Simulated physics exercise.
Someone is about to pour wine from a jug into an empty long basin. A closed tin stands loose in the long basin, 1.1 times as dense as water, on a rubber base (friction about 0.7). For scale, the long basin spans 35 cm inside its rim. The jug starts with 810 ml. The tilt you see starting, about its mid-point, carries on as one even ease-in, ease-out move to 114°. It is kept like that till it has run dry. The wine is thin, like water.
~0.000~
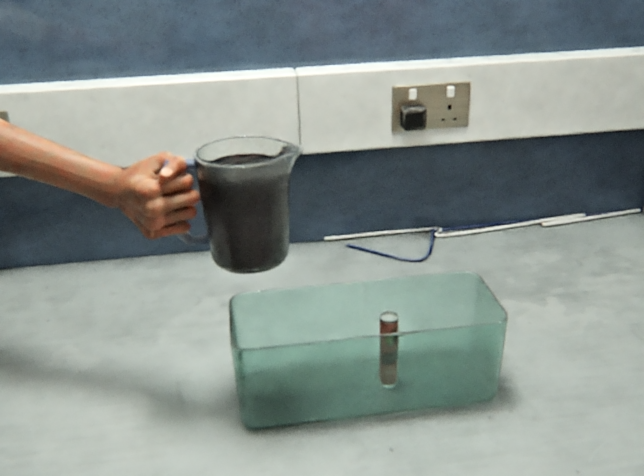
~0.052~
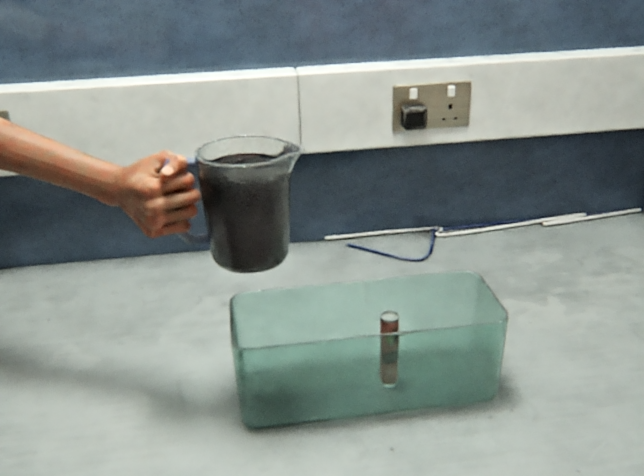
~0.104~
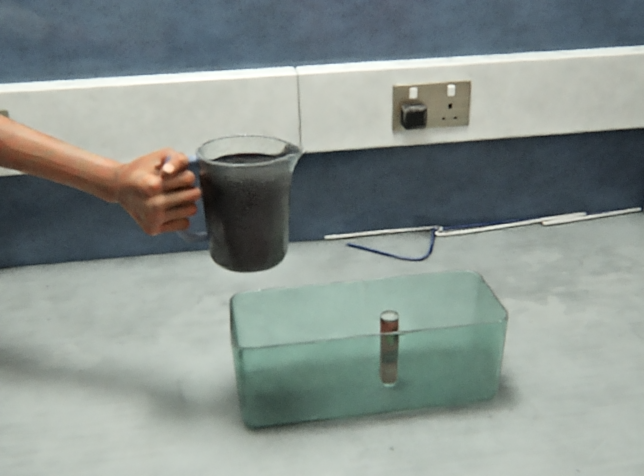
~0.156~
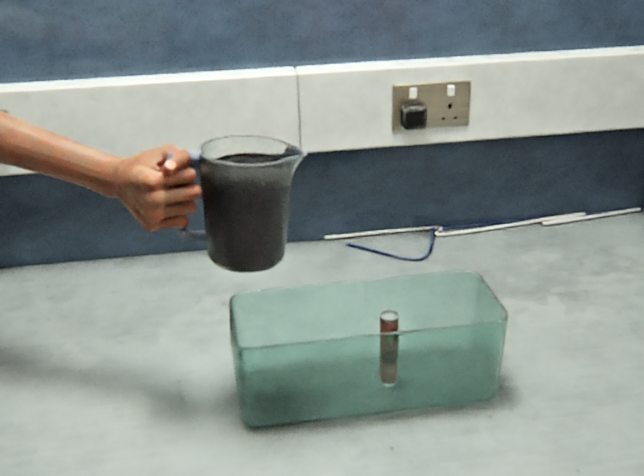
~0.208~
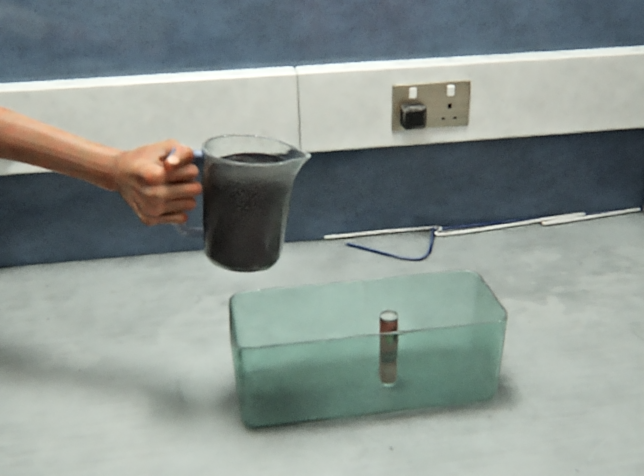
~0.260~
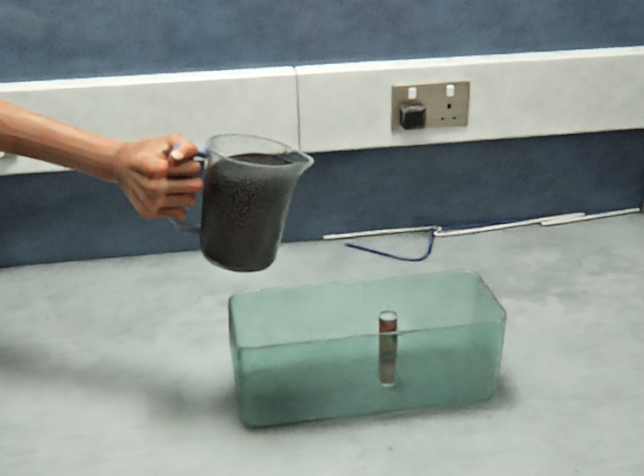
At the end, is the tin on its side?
The tin falls.
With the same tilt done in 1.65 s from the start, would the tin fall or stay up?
The tin falls.
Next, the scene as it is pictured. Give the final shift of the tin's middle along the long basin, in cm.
Some 8.0 cm.
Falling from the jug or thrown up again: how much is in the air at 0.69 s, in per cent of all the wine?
Some 16 per cent.
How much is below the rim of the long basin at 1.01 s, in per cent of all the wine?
Near 58 in a hundred.
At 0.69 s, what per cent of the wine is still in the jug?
Near 78 in a hundred.
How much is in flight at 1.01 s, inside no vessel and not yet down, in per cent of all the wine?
About 20 per cent.
Then, 0.69 s in, the tilt is 71° and 78 per cent is still to pour; the tin stands where it began.
Then, 1.01 s in, the tilt is 107° and 21 per cent is still to pour; the tin leans 22°.
Then, 1.34 s in, the tilt is 114° and 0 per cent is still to pour; the tin lies on its side.
Then, 1.70 s in, the tilt is 114° and 0 per cent is still to pour; the tin lies on its side.
Finally, the tin lies on its side.
